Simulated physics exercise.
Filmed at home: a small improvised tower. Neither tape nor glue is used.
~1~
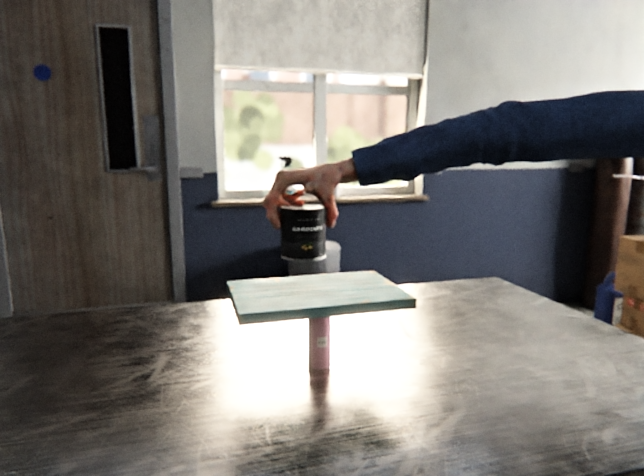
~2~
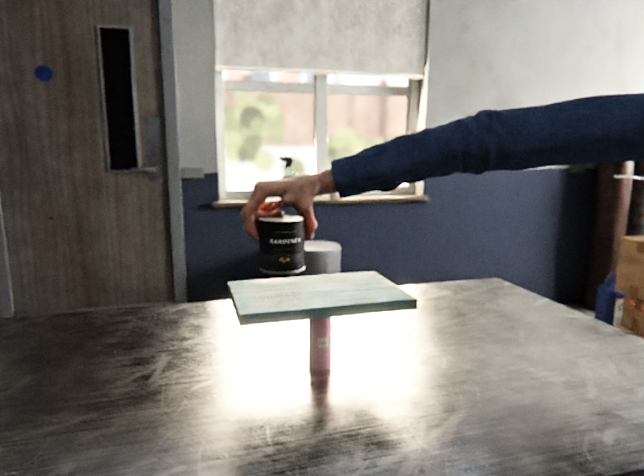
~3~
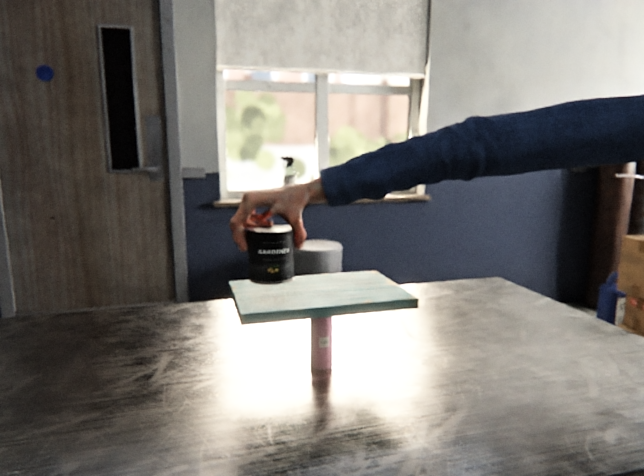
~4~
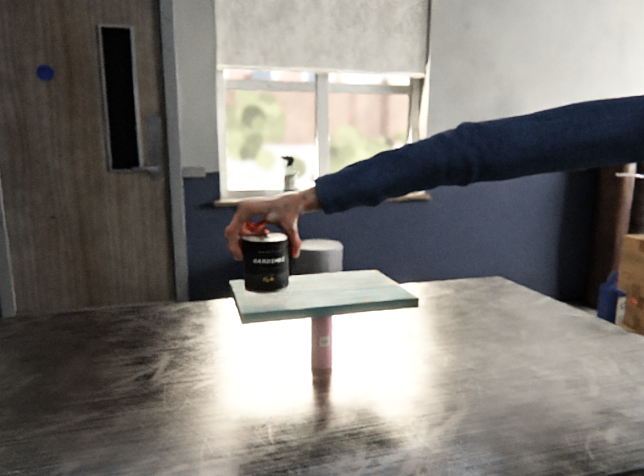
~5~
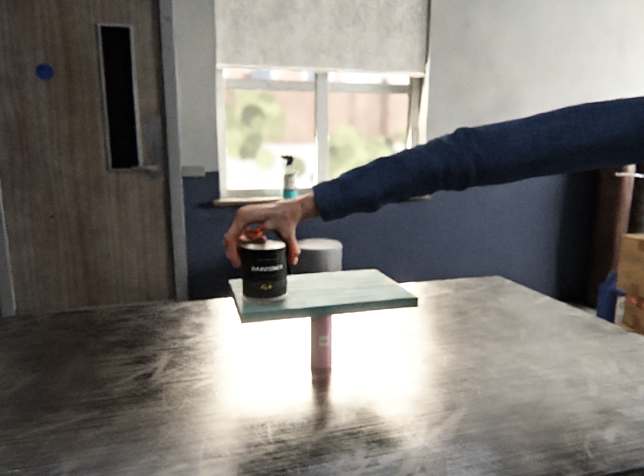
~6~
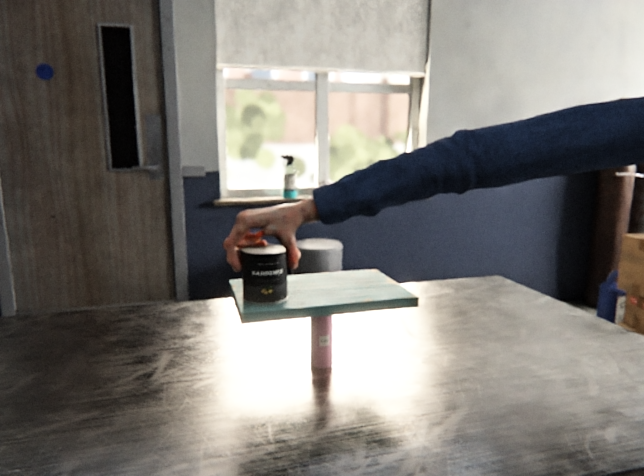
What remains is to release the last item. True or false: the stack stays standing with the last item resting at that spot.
False.
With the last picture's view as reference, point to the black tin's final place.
Roughly pixel (202, 383) in the last picture.
Then, 0.50 s on from there, black tin now fallen; turquoise board turned 58° from how it was put; pink shaker turned 6° from how it was put.
Then, 0.70 s on from there, pink shaker and turquoise board now fallen.
In the end, fallen, pink shaker, turquoise board and black tin. At the end, from the last picture's camera, black tin near (201, 383). The stack gives way.
